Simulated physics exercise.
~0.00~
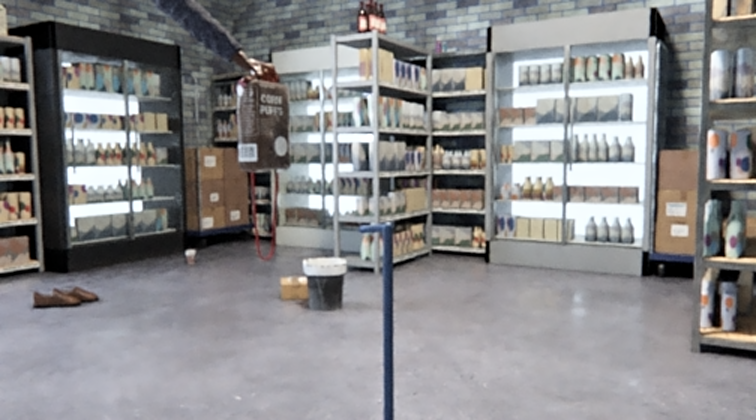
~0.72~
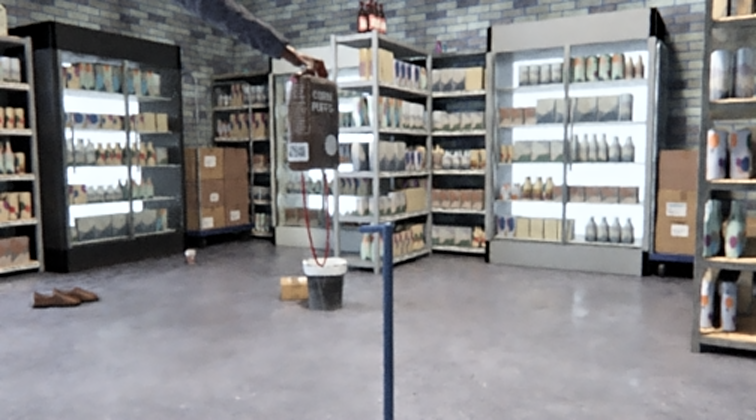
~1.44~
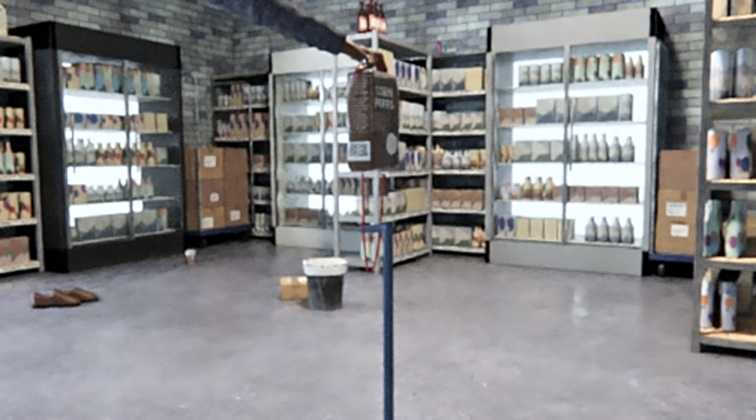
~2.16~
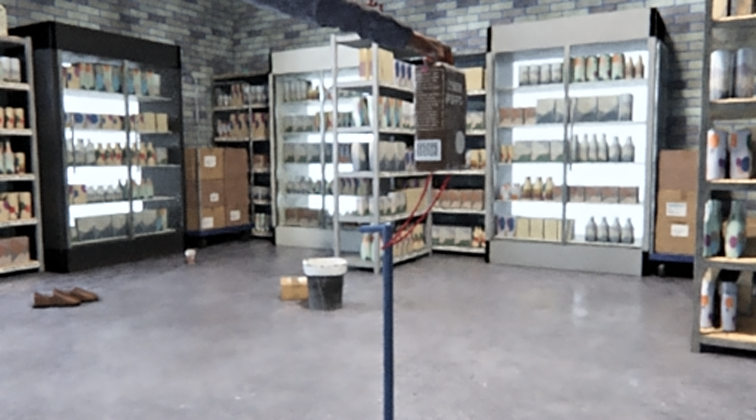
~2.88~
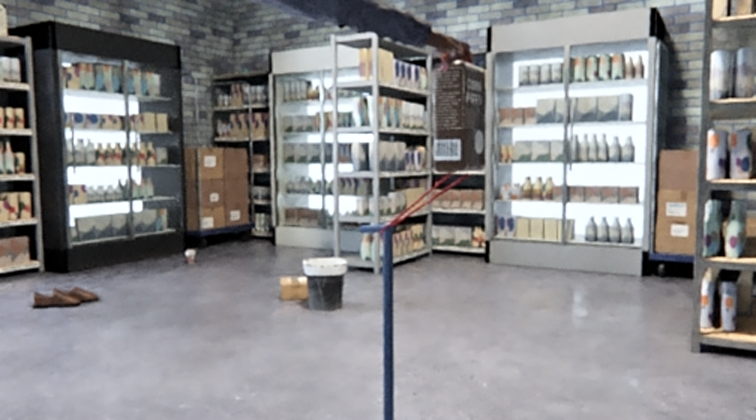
In a storeroom with a grey brick wall and a smooth grey floor, seen from a fixed spot facing lit glass cabinets and stocked shelves, a slim dark-blue post stands in the foreground. Behind it are a black bucket with a white rim, a small tan box and a brown heap at far left. A dark arm reaches in from above, carrying an upright brown sack rightward with a thin red loop dangling beneath. The sack nears the post and passes over it, and the loop catches at the top. Finally the loop stretches tight from the post, and the sack hangs snagged just beyond.
